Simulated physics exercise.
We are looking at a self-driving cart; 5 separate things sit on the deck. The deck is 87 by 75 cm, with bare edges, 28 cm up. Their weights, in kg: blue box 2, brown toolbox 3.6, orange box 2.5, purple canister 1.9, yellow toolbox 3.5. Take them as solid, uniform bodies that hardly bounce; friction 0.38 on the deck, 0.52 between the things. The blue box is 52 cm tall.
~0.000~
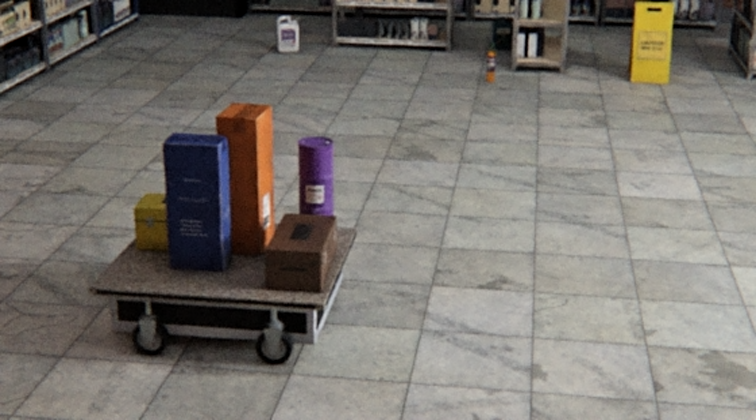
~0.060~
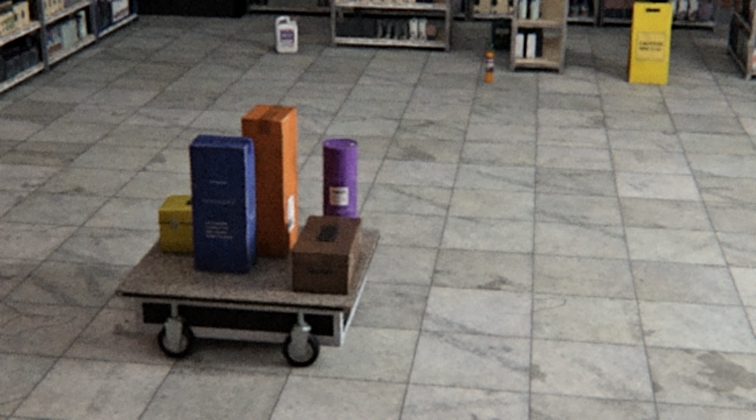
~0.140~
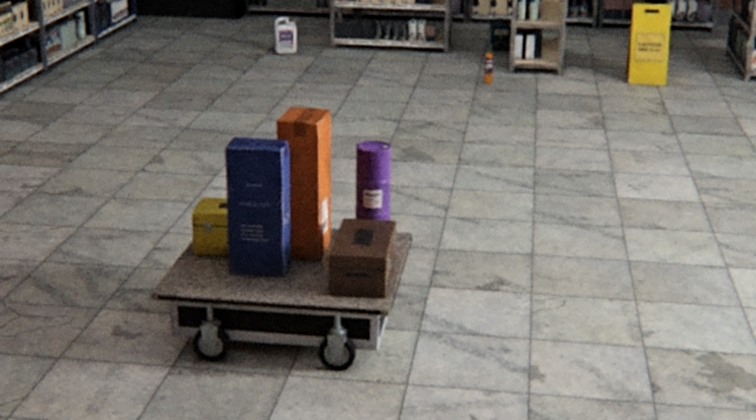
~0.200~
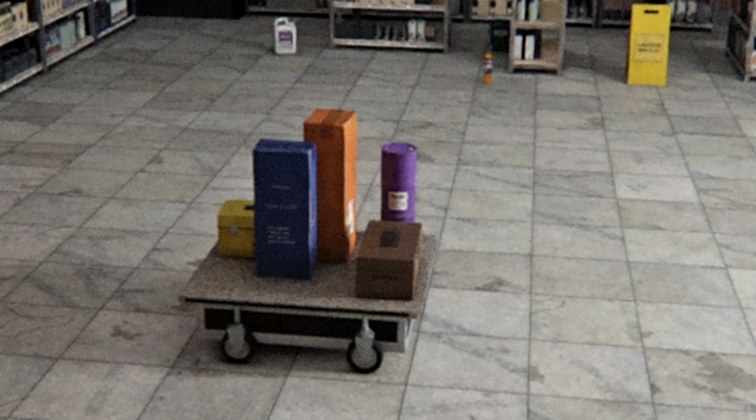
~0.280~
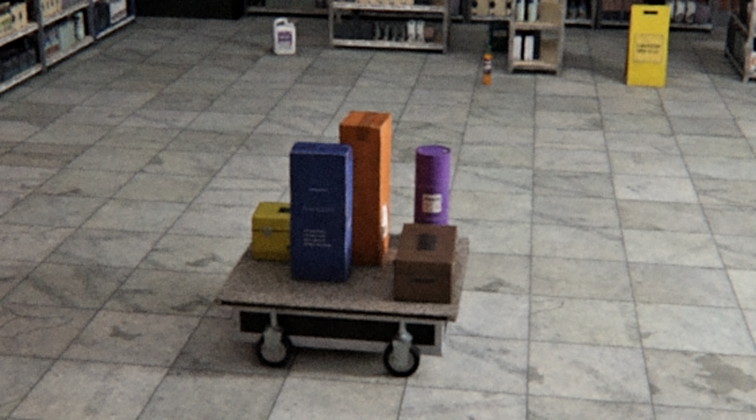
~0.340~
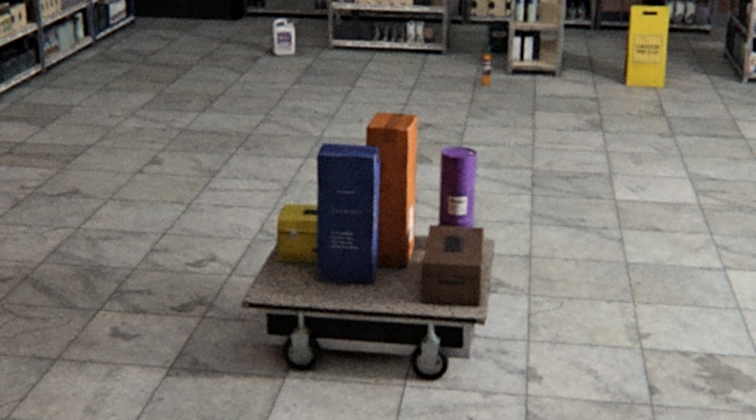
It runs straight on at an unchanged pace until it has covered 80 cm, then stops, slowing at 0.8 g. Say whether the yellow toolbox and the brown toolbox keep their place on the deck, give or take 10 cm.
The yellow toolbox leaves its spot and the brown toolbox leaves its spot.
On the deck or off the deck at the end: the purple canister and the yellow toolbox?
The purple canister finishes off the deck; the yellow toolbox is still on the deck.
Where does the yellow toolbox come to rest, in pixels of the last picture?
Around (461, 243).
After 0.64 s, cart has run 100 cm; brown toolbox moved 8 cm near (576, 272); yellow toolbox moved 8 cm near (435, 241); orange box 7° off upright.
After 0.94 s, cart has run 101 cm, stopped; brown toolbox and purple canister now off the deck; yellow toolbox moved 18 cm near (461, 243); orange box 48° off upright.
After 1.24 s, cart has run 101 cm, stopped; orange box now off the deck; yellow toolbox moved 18 cm near (461, 243); blue box 18° off upright.
In the end (2.7 s), off the deck, brown toolbox, orange box and purple canister; not toppled but over 10 cm from the start, blue box and yellow toolbox. In the last view, yellow toolbox near (461, 243), brown toolbox near (702, 347).
